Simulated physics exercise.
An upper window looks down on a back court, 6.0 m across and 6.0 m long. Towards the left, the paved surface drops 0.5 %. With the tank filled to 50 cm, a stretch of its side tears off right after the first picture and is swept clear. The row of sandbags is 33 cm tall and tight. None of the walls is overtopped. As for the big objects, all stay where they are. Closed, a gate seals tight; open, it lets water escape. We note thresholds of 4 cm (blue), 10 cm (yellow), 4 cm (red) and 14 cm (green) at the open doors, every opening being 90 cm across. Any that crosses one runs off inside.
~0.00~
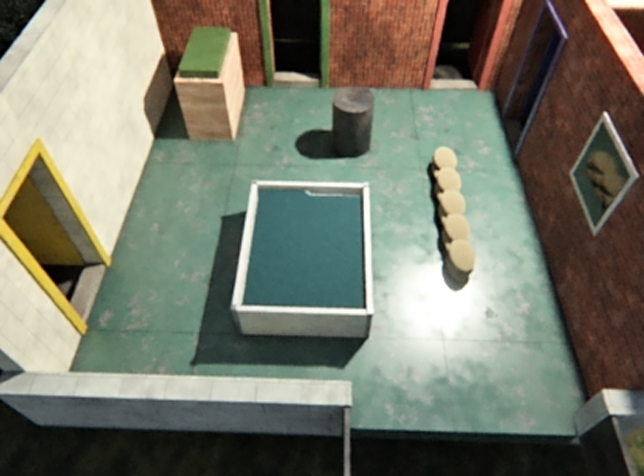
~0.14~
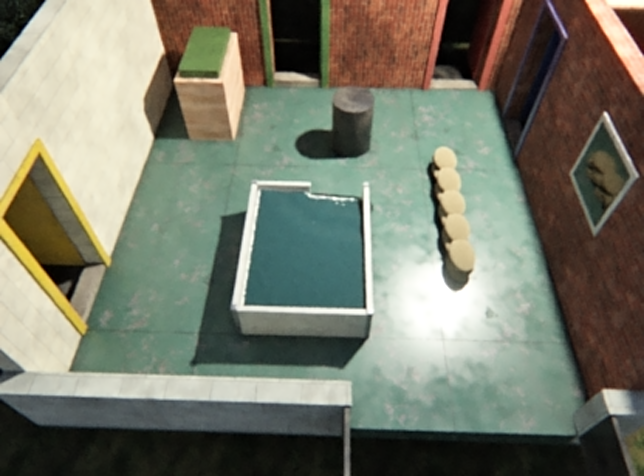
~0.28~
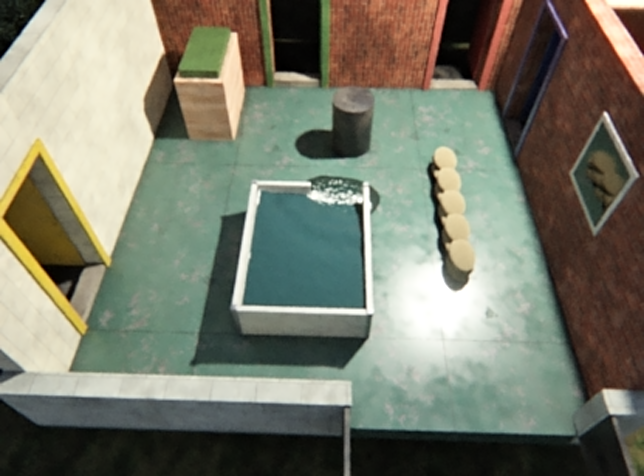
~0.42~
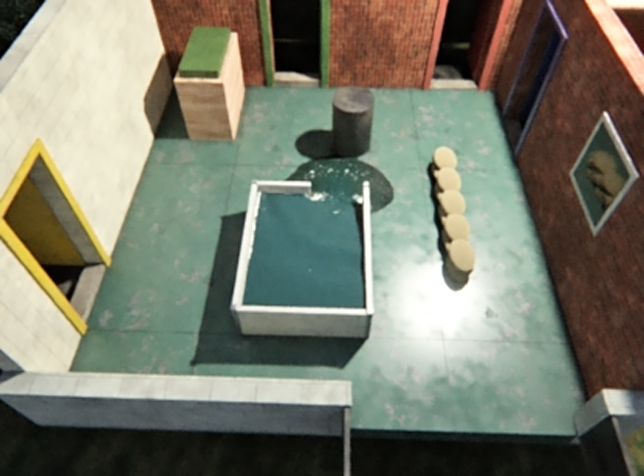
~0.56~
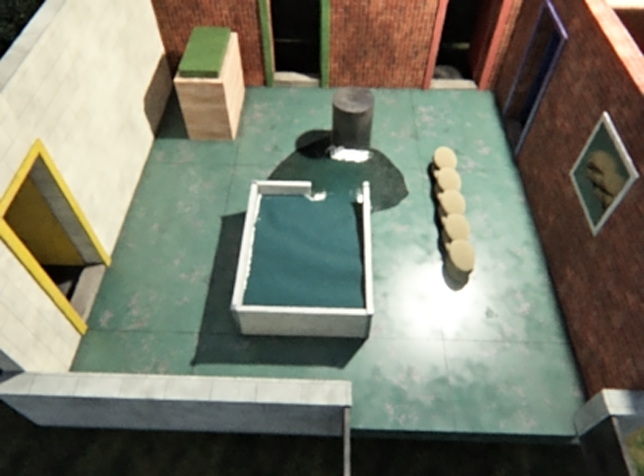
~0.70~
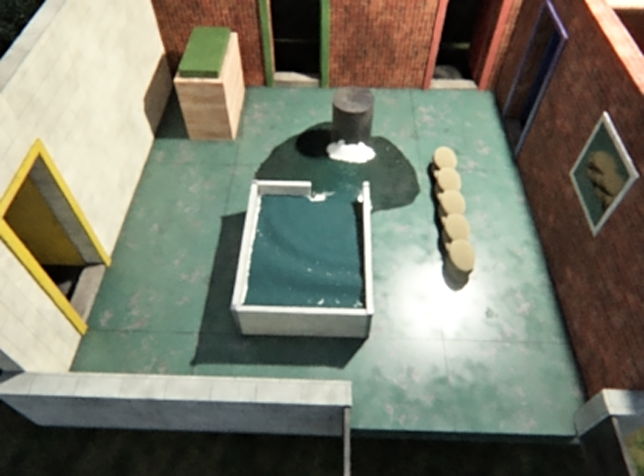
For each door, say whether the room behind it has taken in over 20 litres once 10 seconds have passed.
The blue door: Over, the yellow door: Not over, the red door: Over, the green door: Not over.
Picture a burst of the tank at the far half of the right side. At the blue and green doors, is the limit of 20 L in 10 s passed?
Blue short, green short.
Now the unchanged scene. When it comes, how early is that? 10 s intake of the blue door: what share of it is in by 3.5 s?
25 percent or so by then.
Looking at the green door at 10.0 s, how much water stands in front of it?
6.0 cm.
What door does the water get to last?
Yellow.
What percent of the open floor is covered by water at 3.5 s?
Roughly 35 percent.
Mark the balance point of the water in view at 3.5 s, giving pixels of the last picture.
(331, 179).
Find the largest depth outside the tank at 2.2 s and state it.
Peak depth: Approx. 26 cm.
After 1.4 s water covers 20 % of the floor and is deepest (32 cm) near (345, 162); blue door not reached, yellow door not reached, red door not reached, green door 7 cm at the sill, 0 L in.
After 2.2 s water covers 30 % of the floor and is deepest (26 cm) near (345, 162); blue door 6 cm at the sill, 1 L in, yellow door not reached, red door 8 cm at the sill, 1 L in, green door 13 cm at the sill, 0 L in.
After 3.5 s water covers 35 % of the floor and is deepest (18 cm) near (345, 162); blue door 9 cm at the sill, 27 L in, yellow door not reached, red door 12 cm at the sill, 33 L in, green door 13 cm at the sill, 1 L in.
After 6.0 s water covers 55 % of the floor and is deepest (12 cm) near (345, 162); blue door 10 cm at the sill, 59 L in, yellow door not reached, red door 9 cm at the sill, 79 L in, green door 10 cm at the sill, 2 L in.
After 10.0 s water covers 80 % of the floor and is deepest (8 cm) near (345, 89); blue door 6 cm at the sill, 114 L in, yellow door 2 cm at the sill, 0 L in, red door 5 cm at the sill, 106 L in, green door 6 cm at the sill, 2 L in.
